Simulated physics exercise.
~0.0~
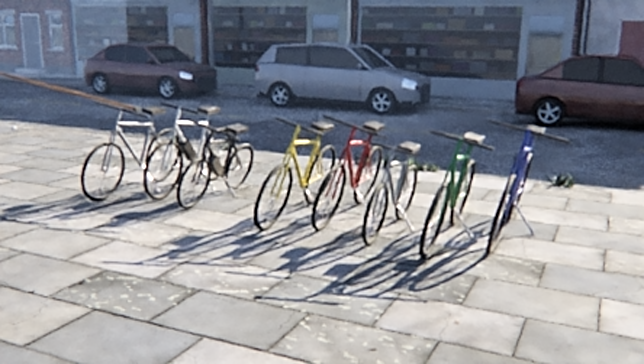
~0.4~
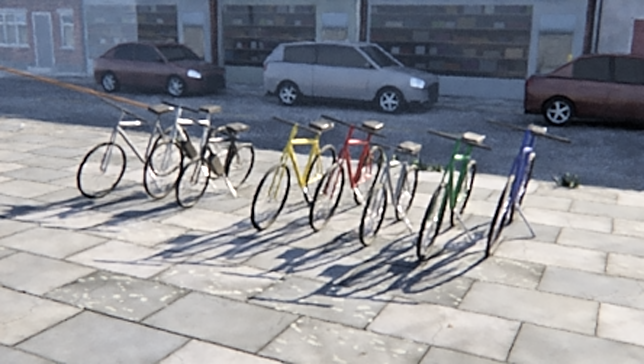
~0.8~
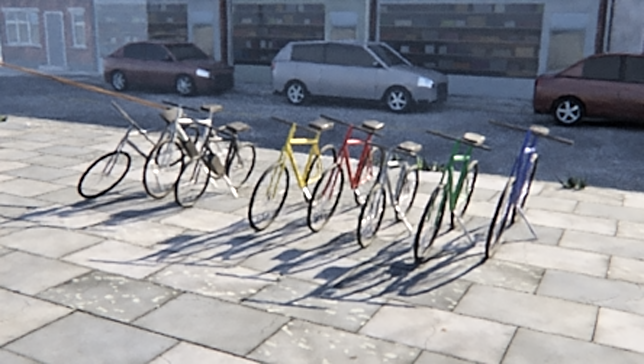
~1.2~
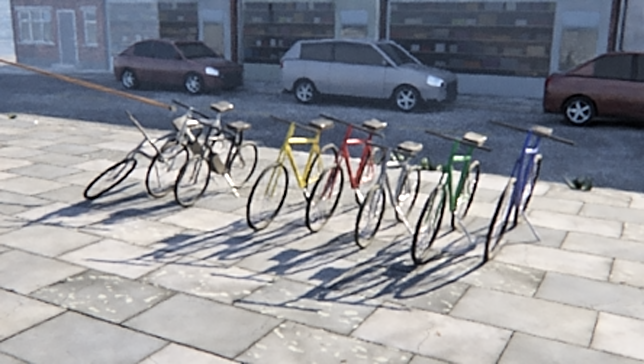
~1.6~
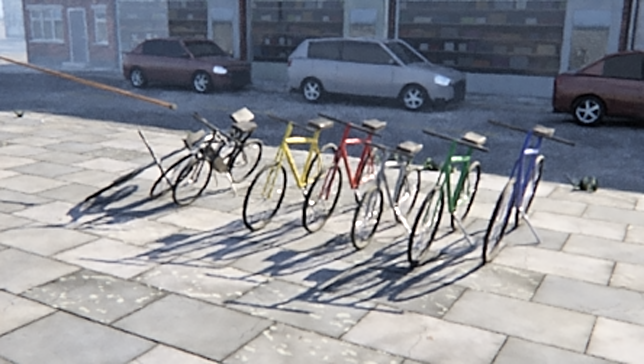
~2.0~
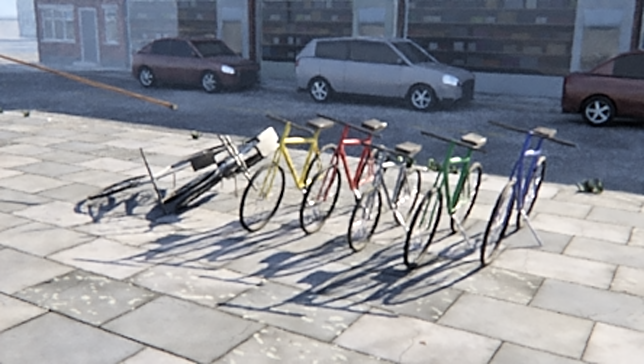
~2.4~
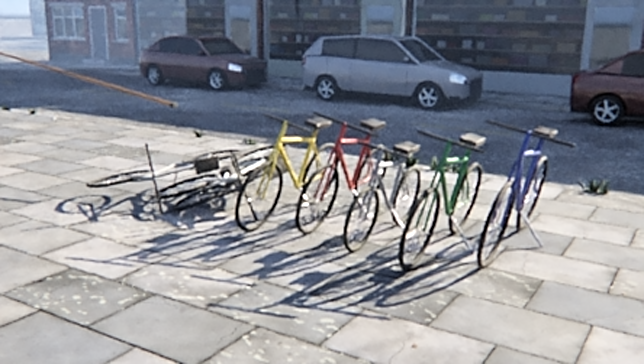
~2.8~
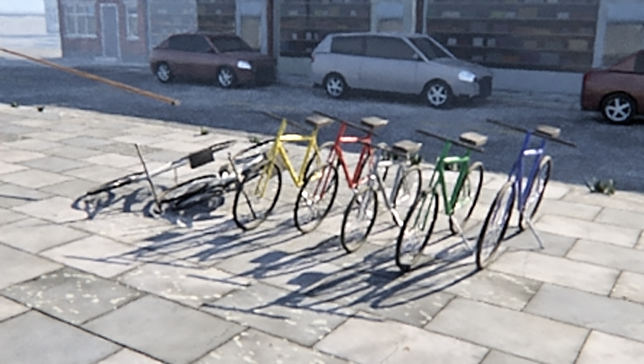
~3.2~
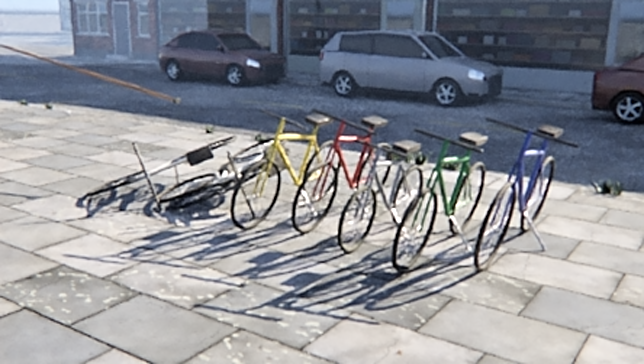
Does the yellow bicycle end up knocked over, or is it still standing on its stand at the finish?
The yellow bicycle is still upright on its stand. The three greyish bicycles to its left collapse beside it without bringing it down.
